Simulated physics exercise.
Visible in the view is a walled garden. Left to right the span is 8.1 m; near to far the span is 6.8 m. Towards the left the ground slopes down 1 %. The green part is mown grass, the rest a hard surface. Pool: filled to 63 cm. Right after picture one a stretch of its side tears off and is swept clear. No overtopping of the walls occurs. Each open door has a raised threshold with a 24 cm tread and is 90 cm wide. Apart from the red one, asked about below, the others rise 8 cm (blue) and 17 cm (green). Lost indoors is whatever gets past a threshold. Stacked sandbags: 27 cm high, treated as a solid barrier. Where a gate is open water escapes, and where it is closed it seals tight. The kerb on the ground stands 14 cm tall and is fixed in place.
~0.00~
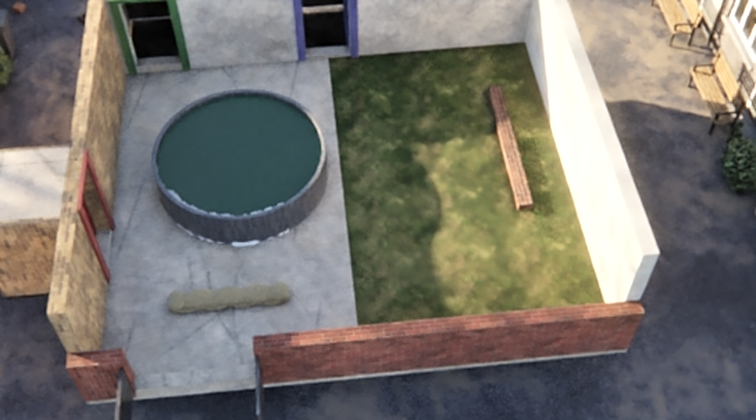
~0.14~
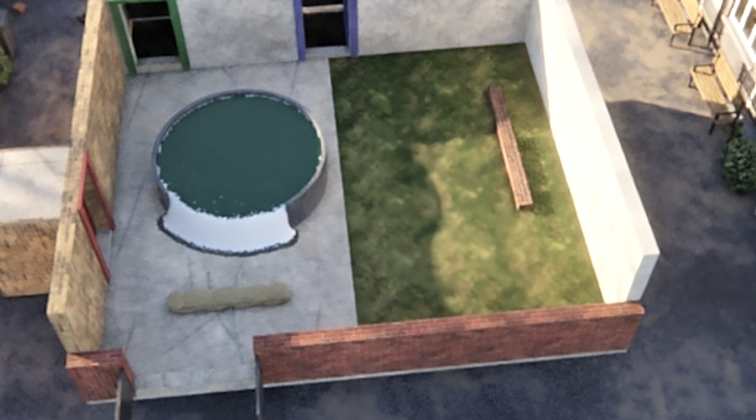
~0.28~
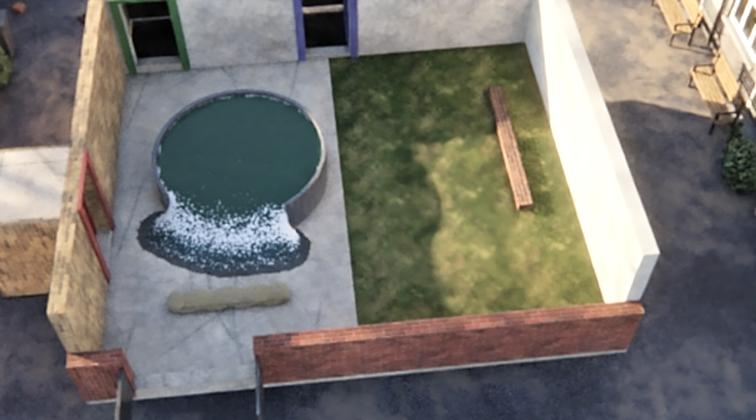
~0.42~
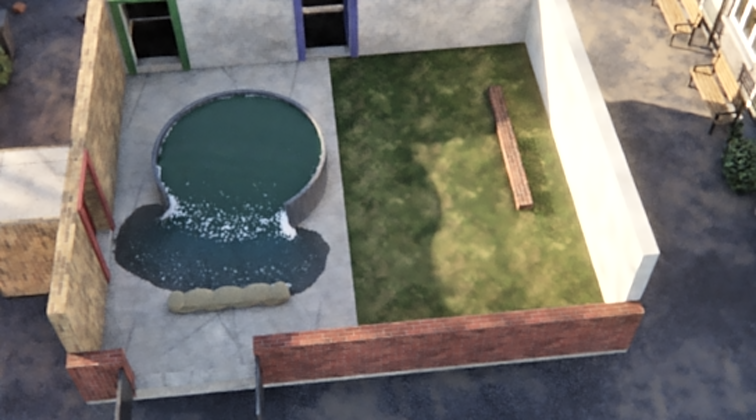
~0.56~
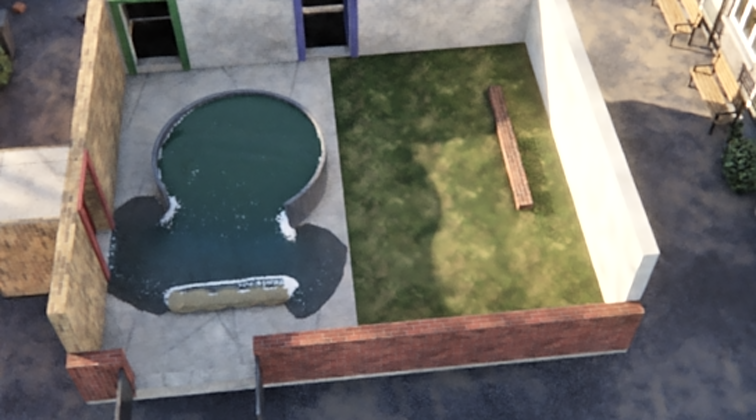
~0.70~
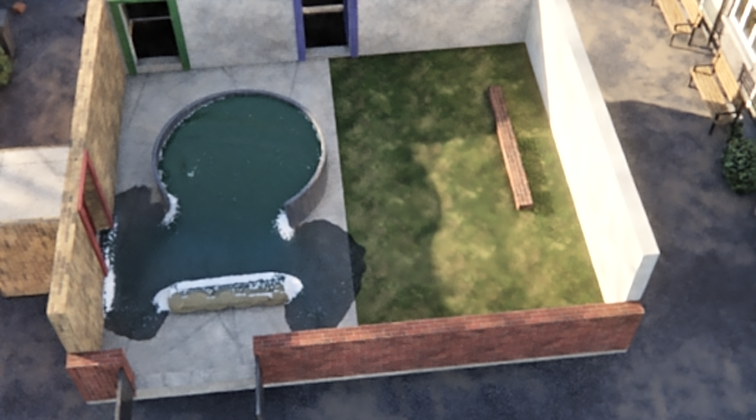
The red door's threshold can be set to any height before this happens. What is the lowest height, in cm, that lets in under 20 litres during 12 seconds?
About 26 cm.
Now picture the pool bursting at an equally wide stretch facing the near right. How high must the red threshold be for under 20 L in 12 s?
It needs to be about 5.5 cm high.
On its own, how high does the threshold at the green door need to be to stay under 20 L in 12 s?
The green door needs around 8.5 cm.
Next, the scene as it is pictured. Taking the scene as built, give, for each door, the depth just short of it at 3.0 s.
Red door 23 cm, blue door 0 cm, green door 0 cm.
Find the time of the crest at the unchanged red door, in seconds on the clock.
Around 3.6 s, give or take.
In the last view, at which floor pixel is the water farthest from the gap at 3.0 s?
The tip of the flood lies near (525, 336).
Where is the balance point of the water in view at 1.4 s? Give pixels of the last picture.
Around (231, 211).
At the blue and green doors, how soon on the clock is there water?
Times - blue 7.5 seconds, green 4.0 seconds.
After 1.4 s water covers 25 % of the floor, deepest (48 cm) near (100, 379); 16 cm at the red door, 26 litres in over its 9 cm threshold.
After 3.0 s water covers 40 % of the floor, deepest (42 cm) near (102, 358); 23 cm at the red door, 116 litres in over its 9 cm threshold.
After 12.0 s water covers 95 % of the floor, deepest (10 cm) near (100, 379); 8 cm at the red door, 367 litres in over its 9 cm threshold.
At the red door as built, the water arrived by 0.6 s and peaked near 25 cm at 3.6 s.
Run again over the same 12 s with other heights there, 32 litres in over 23.5 cm, 2 litres over 32.5 cm. The limit of 20 litres is kept from about 26 cm up.
